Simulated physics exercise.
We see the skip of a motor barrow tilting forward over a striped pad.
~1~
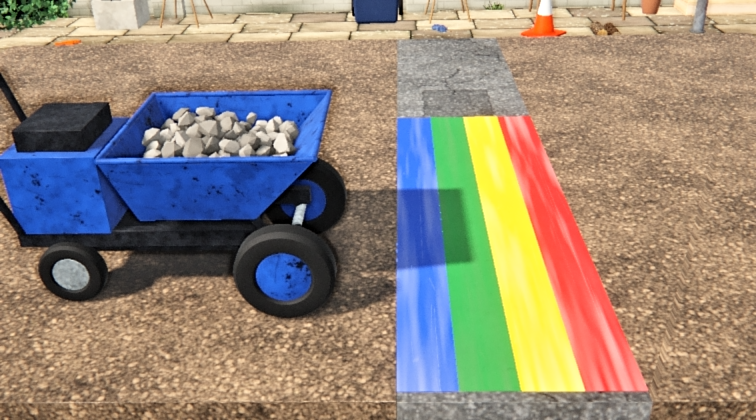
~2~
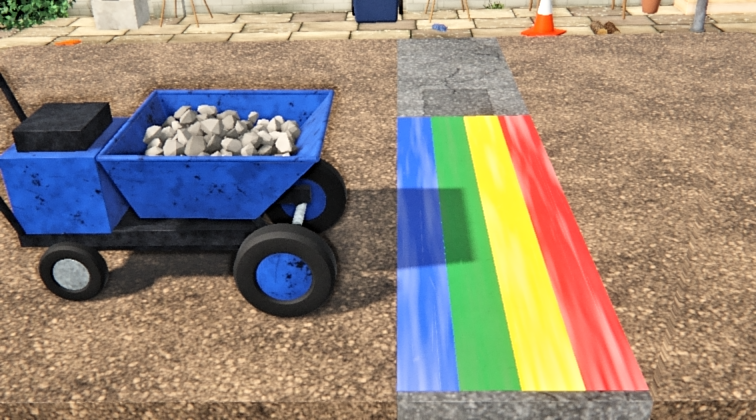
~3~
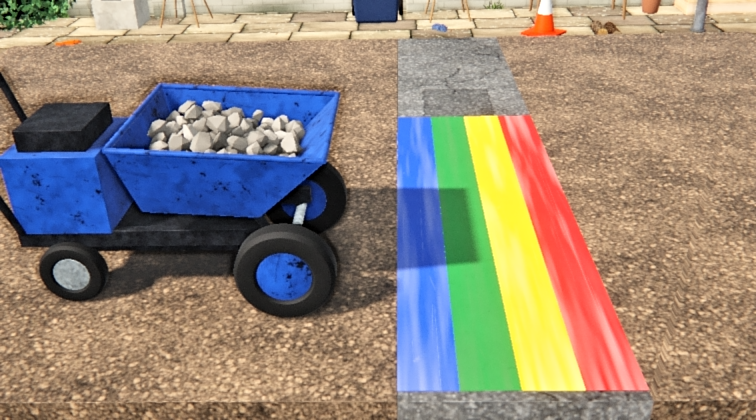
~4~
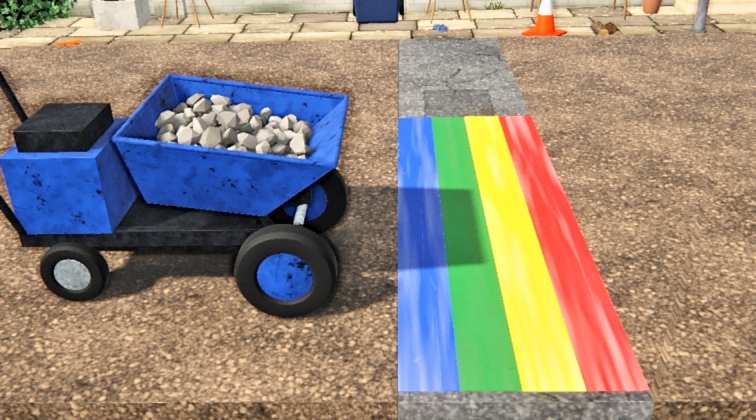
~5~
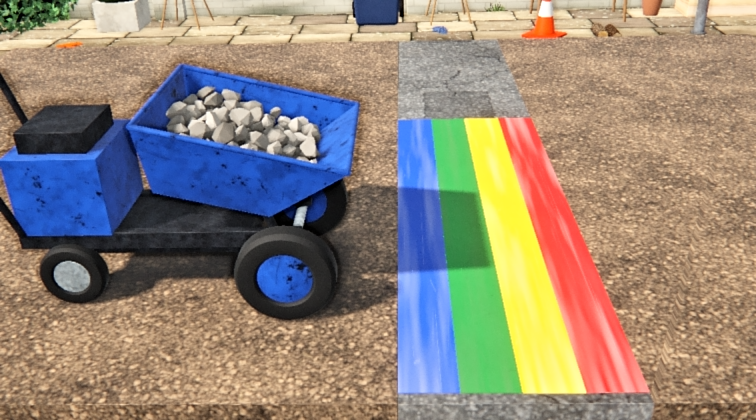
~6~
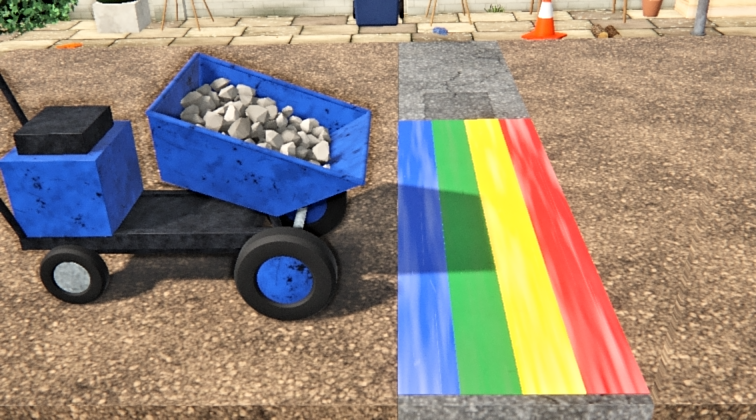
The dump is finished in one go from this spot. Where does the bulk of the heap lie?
Most lies over the green band.
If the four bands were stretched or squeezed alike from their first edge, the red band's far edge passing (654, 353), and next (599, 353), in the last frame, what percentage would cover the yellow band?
In turn 10 and 20 in a hundred.
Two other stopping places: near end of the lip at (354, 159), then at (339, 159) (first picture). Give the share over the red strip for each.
First some 10, then 10 per cent.
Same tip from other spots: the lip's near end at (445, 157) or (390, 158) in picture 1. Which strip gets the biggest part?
In turn: The red strip; that yellow strip.
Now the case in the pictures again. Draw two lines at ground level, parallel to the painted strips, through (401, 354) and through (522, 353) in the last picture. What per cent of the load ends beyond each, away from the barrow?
Roughly 80 per cent, and 20 per cent.
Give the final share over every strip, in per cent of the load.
Blue strip near 25; green strip near 40; yellow strip near 15; red strip near 5.
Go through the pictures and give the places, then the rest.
In the first frame, lip of the skip at (314, 159), level; top of the load at (204, 146), broken stones; blue strip at (425, 345); green strip at (483, 345); yellow strip at (541, 345); red strip at (599, 345).
In the second frame, lip of the skip at (316, 159), tipped barely; top of the load at (206, 144).
In the third frame, lip of the skip at (323, 161), tipped barely; top of the load at (211, 140).
In the fourth frame, lip of the skip at (335, 166), tipped a little; top of the load at (196, 127).
In the fifth frame, lip of the skip at (348, 173), tipped a little; top of the load at (207, 121).
In the sixth frame, lip of the skip at (362, 183), tipped clearly; top of the load at (223, 113); blue strip at (427, 348); green strip at (484, 348); yellow strip at (542, 348); red strip at (601, 347).
Soon, skip tipped steeply; all in the skip.
A while on, skip tipped right over; about two thirds in the skip; a small part over the blue strip; about a quarter over the green strip; a small part over the yellow strip; a stray few over the red strip.
Towards the end, skip tipped right over; a small part in the skip; about a quarter over the blue strip; about a third over the green strip; a small part over the yellow strip; a small part over the red strip; a stray few off the paint.
Finally, skip tipped right over; a small part in the skip; about a quarter over the blue strip; about a third over the green strip; about a quarter over the yellow strip; a small part over the red strip; a stray few off the paint.
